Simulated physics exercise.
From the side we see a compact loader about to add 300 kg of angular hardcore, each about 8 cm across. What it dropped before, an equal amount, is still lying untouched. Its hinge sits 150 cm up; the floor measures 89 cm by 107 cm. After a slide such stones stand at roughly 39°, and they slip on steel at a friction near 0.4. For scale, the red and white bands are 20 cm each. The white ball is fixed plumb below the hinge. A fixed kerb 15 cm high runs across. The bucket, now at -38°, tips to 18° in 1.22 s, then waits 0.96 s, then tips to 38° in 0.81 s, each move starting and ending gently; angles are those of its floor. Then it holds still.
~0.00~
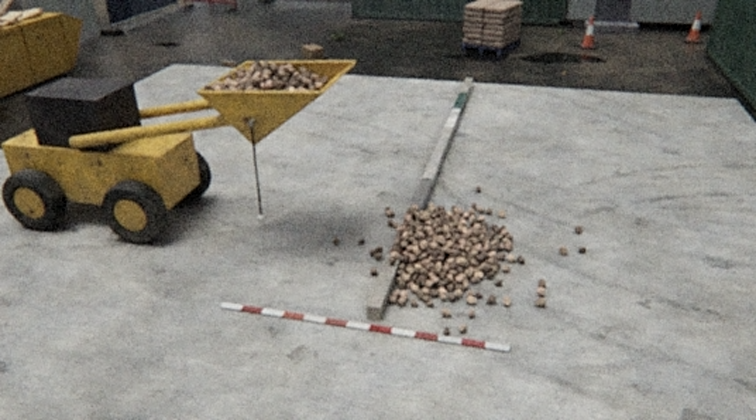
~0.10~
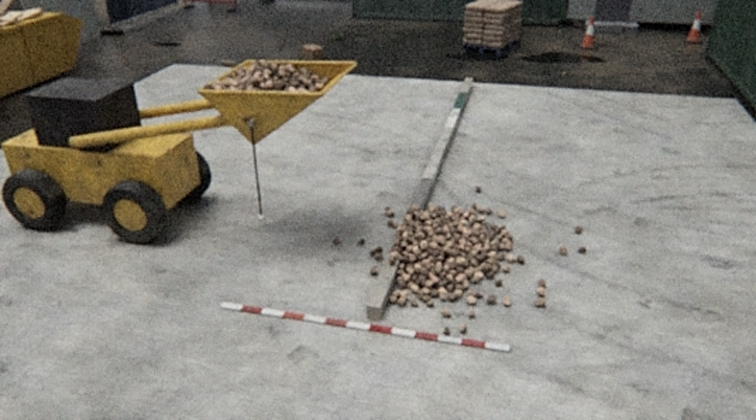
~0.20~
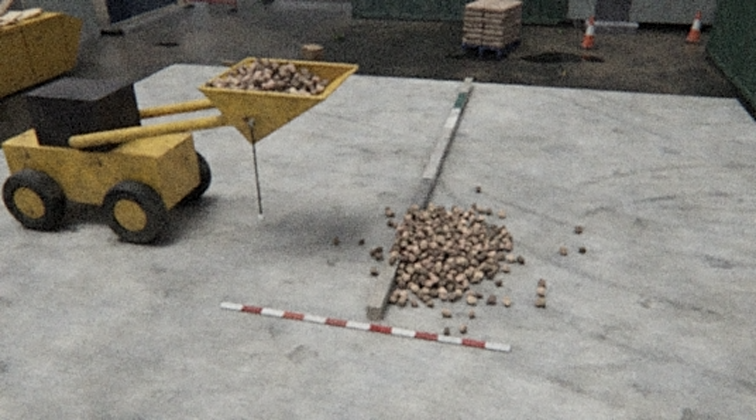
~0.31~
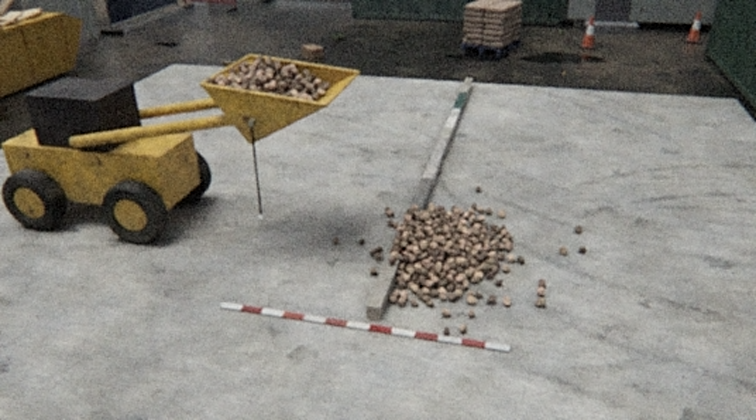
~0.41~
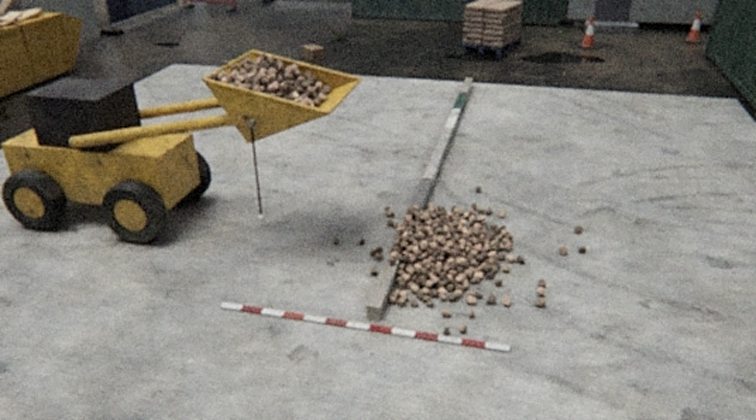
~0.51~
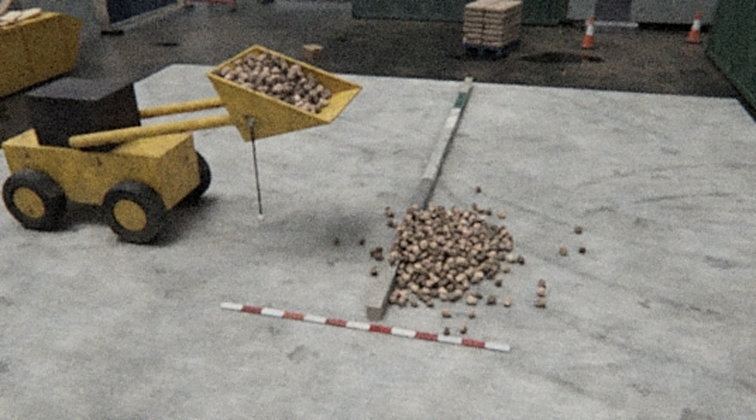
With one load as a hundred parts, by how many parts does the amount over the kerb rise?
Close to 1 parts in a hundred.
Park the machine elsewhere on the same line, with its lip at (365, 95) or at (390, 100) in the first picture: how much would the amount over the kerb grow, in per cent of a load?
About 25 and 70 per cent.
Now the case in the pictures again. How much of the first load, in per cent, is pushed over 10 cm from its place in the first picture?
About 0 per cent.
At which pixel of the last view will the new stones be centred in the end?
Their middle is at about (368, 235).
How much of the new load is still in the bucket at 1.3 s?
About 100 per cent.
After 0.9 s the floor is at 10°; in per cent of one load, 100 in the bucket, 7 on this side of the kerb, 93 over the kerb; the foremost stones are at (548, 269).
After 1.3 s the floor is at 18°; in per cent of one load, 100 in the bucket, 7 on this side of the kerb, 93 over the kerb; the foremost stones are at (548, 269).
After 3.4 s the floor is at 38°; in per cent of one load, 6 in the bucket, 101 on this side of the kerb, 94 over the kerb; the foremost stones are at (548, 269).
After 6.1 s the floor is at 38°; in per cent of one load, 0 in the bucket, 106 on this side of the kerb, 94 over the kerb; the foremost stones are at (548, 269). Net gain over the kerb, 1.
